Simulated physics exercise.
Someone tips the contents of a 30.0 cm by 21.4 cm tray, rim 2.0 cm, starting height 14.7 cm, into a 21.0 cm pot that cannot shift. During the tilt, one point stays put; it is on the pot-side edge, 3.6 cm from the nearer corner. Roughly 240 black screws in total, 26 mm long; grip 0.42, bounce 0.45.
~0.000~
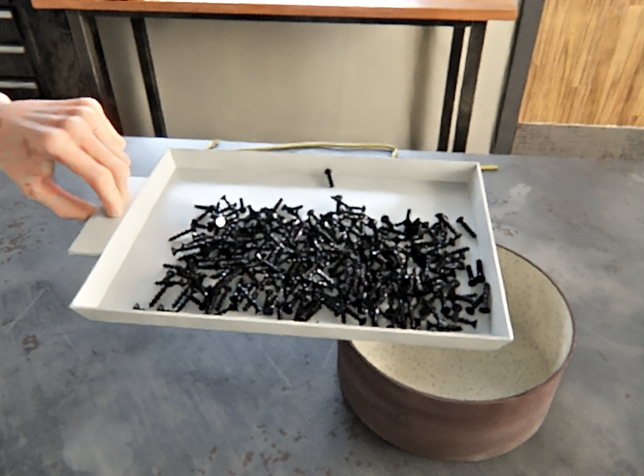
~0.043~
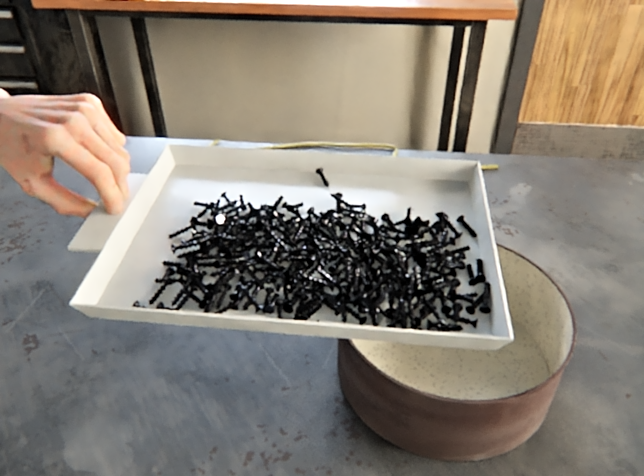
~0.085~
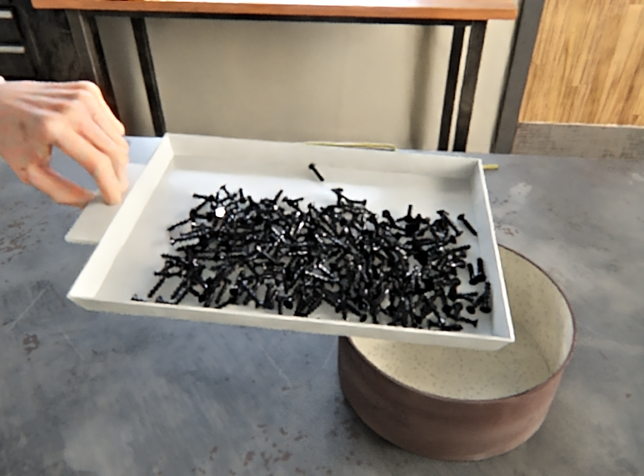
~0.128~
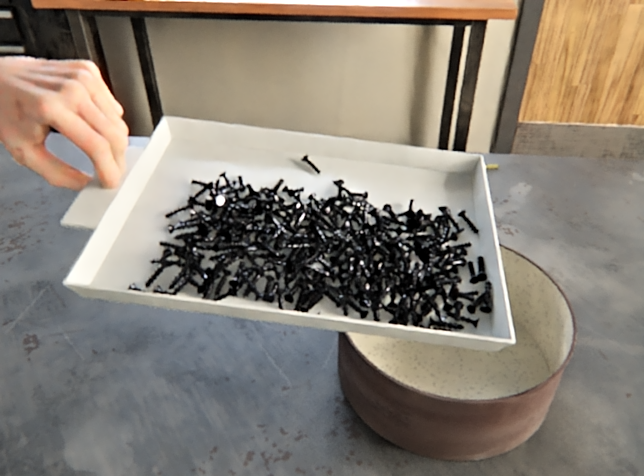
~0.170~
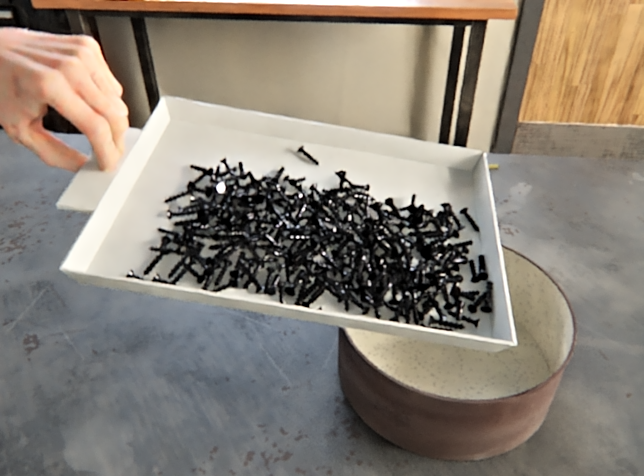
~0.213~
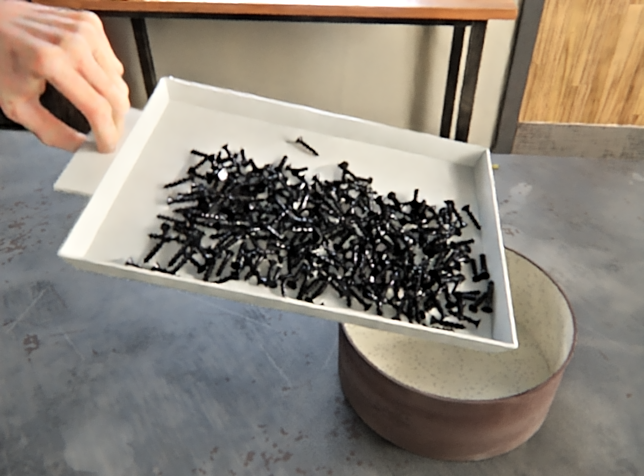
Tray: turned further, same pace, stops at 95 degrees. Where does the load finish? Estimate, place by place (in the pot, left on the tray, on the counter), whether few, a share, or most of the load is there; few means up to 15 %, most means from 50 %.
My estimate: Pot: A share, tray: Few, counter: Most.
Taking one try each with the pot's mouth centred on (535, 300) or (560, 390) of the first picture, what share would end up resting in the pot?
30 and 100 %.
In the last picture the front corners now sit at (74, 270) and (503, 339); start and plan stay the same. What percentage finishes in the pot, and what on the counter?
Pot 5 % / counter 95 %.
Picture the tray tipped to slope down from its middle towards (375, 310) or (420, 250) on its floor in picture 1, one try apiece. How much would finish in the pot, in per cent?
About 0 and 80 per cent.
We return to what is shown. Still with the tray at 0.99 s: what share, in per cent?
Close to 35 in a hundred parts of the load.
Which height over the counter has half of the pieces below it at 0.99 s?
The halfway mark is near 10 cm.
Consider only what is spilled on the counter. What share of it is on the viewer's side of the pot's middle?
About 100 percent of the spill.
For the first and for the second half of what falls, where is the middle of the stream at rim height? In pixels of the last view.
Near (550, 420) at first, near (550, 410) afterwards.
After 0.68 s, tilt 52 degrees; the tray holds 100 %, the pot 0 %.
After 0.99 s, tilt 78 degrees; the tray holds 35 %, the pot 10 %.
After 1.40 s, tilt 95 degrees; the tray holds 0 %, the pot 25 %.
In the end, at 2.2 s, pot 25 %, tray 0 %, counter 75 %.
